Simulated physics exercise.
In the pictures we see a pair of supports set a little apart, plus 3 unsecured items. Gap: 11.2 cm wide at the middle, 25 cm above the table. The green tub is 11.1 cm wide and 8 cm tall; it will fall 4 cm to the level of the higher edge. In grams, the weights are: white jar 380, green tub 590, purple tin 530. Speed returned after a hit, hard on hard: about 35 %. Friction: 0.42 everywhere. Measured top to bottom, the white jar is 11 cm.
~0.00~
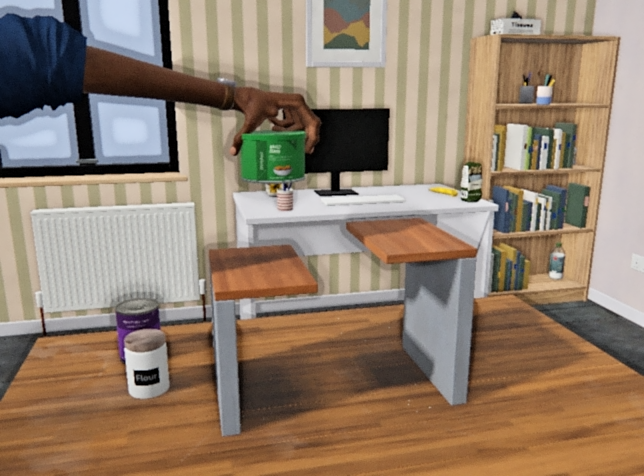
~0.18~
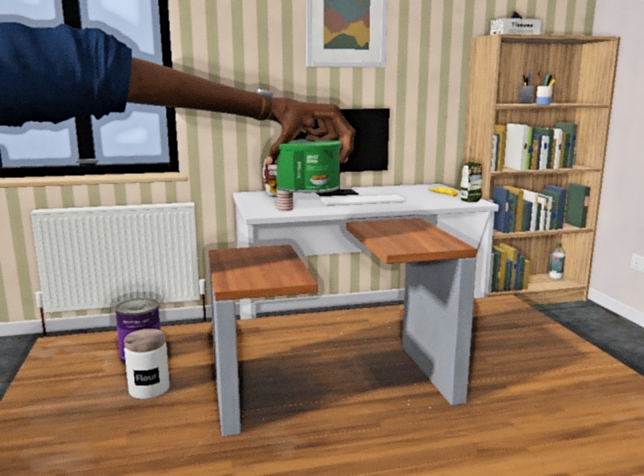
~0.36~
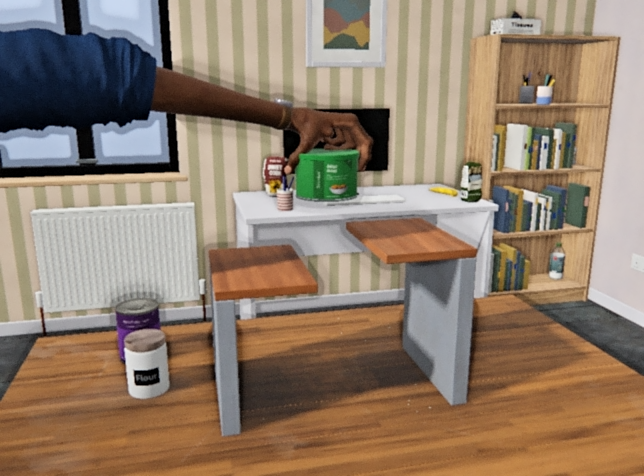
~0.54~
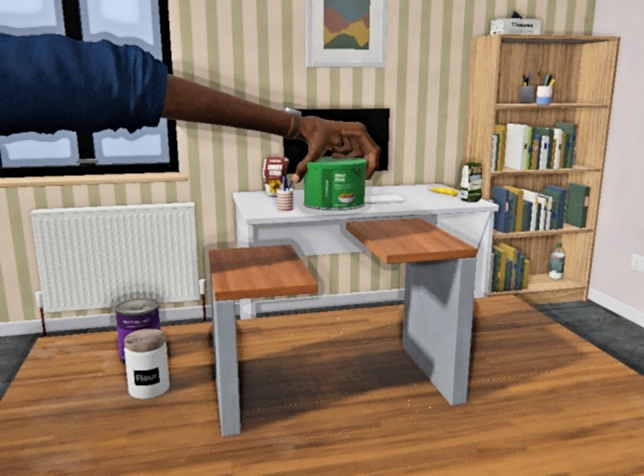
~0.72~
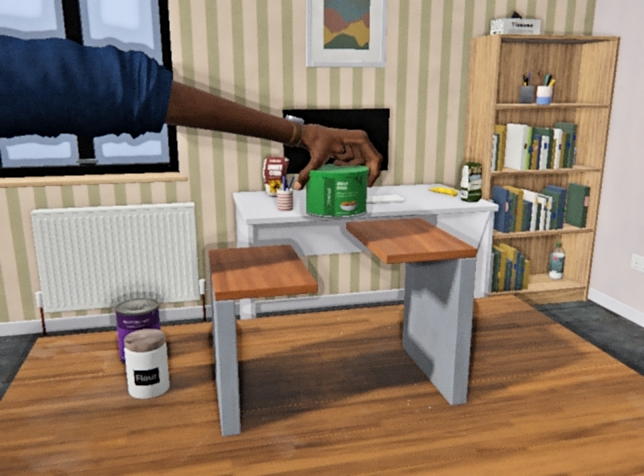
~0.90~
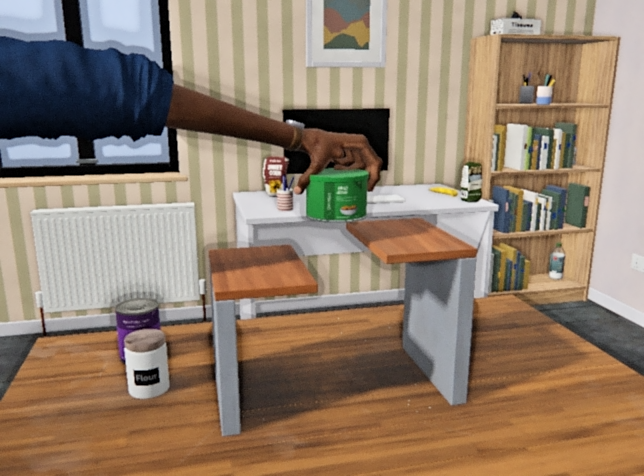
At the start, a hand reaching in from the left holds a green tub above a white desk, behind two wooden-topped supports. The arm extends rightward, carrying the tub right and slightly down, then slows and holds it above the gap between the supports, while the white jar and purple tin stay still.
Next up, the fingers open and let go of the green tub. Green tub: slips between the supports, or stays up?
It is left up high.
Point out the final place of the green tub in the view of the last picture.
It settles close to (336, 244).
Around 1.10 s, green tub at 6° to upright near (335, 220).
Around 1.70 s, green tub at 55° to upright near (334, 244).
Finally (3.5 s), on their side or leaning hard on the stand or table, green tub; the other 2 still in place (within 4 cm). Final places as that camera would see them, green tub near (336, 244). The tub stays on top.
